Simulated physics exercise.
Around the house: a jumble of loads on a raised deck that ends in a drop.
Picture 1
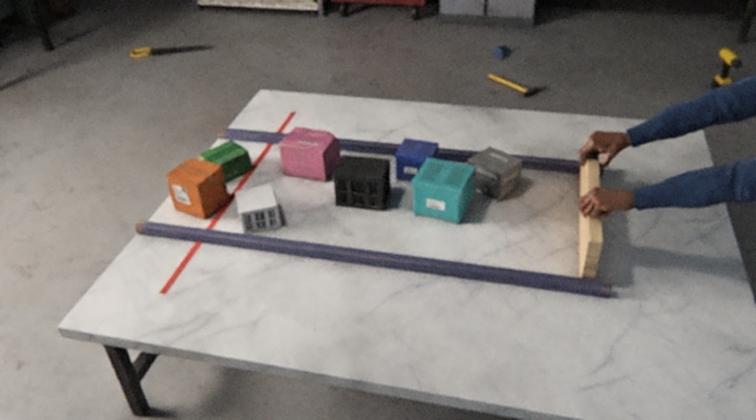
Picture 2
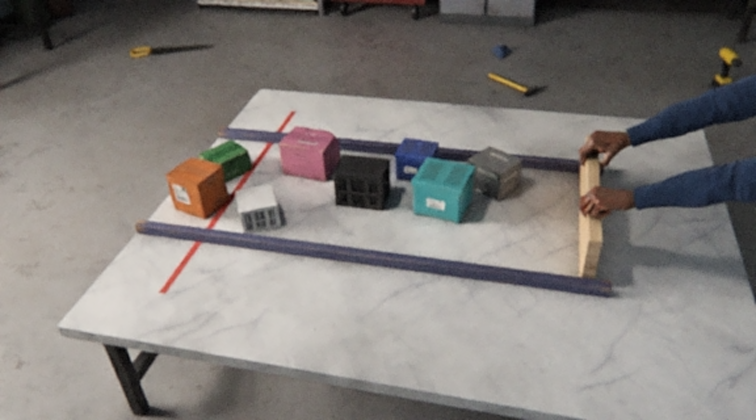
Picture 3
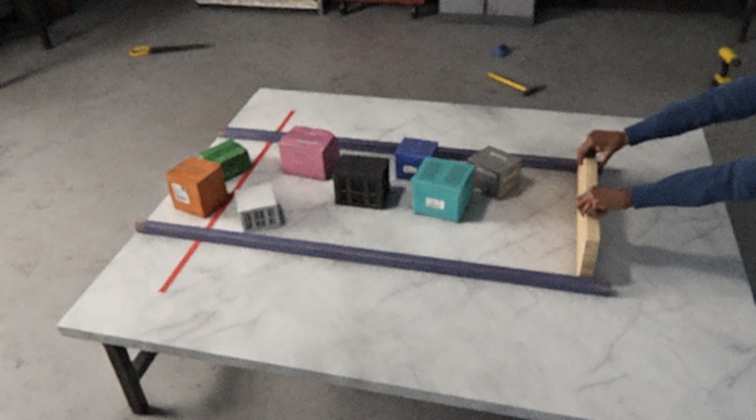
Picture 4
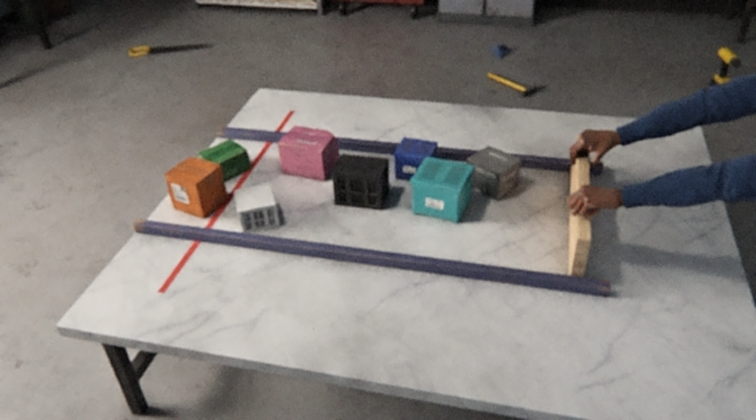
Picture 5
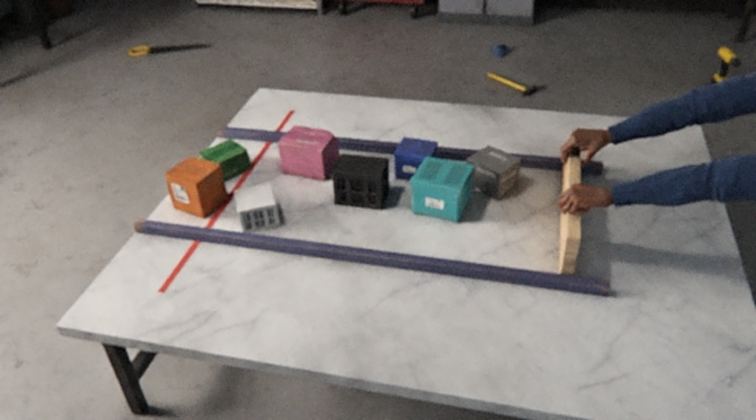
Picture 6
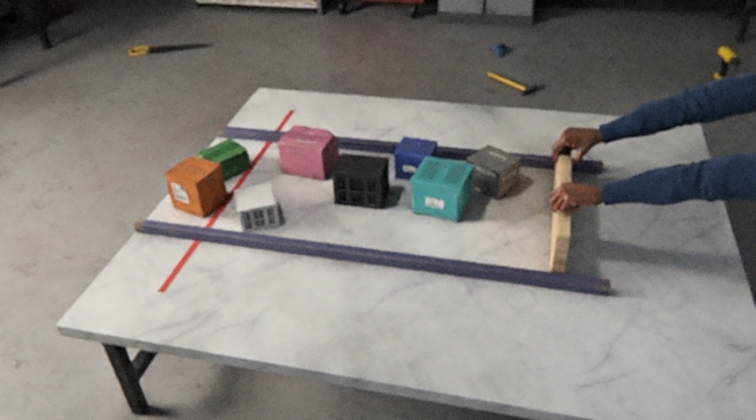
A wooden plank, held upright by two hands, slid slowly a short way left between two long purple rails on a marble-patterned table, while the colourful boxes and crates near the red tape sat still.
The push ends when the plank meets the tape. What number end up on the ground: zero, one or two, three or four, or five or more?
Here the number that fall off is three or four.
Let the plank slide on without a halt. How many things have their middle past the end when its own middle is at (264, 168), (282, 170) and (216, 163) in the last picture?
The counts: 2, 1 and 5.
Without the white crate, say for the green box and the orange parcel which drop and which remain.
The green box falls, the orange parcel holds on.
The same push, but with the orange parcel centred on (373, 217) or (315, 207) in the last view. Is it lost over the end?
In that order, it remains up; does not fall.
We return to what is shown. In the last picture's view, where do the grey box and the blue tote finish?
Near (234, 149) and (206, 140).
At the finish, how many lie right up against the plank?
It touches 3.
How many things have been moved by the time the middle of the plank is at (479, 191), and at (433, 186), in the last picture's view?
At the one place 1, at the other 4.
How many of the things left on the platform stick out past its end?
It comes to 2.
Early on, none off yet; green box at rest near (224, 161); orange parcel at rest near (197, 187); white crate at rest near (257, 208).
A while later, none off yet; green box leaning well over near (170, 170); orange parcel at rest near (197, 187); white crate travelled a little near (251, 206).
Finally, the number that fall off is three or four; lost, black crate, pink parcel and green box.
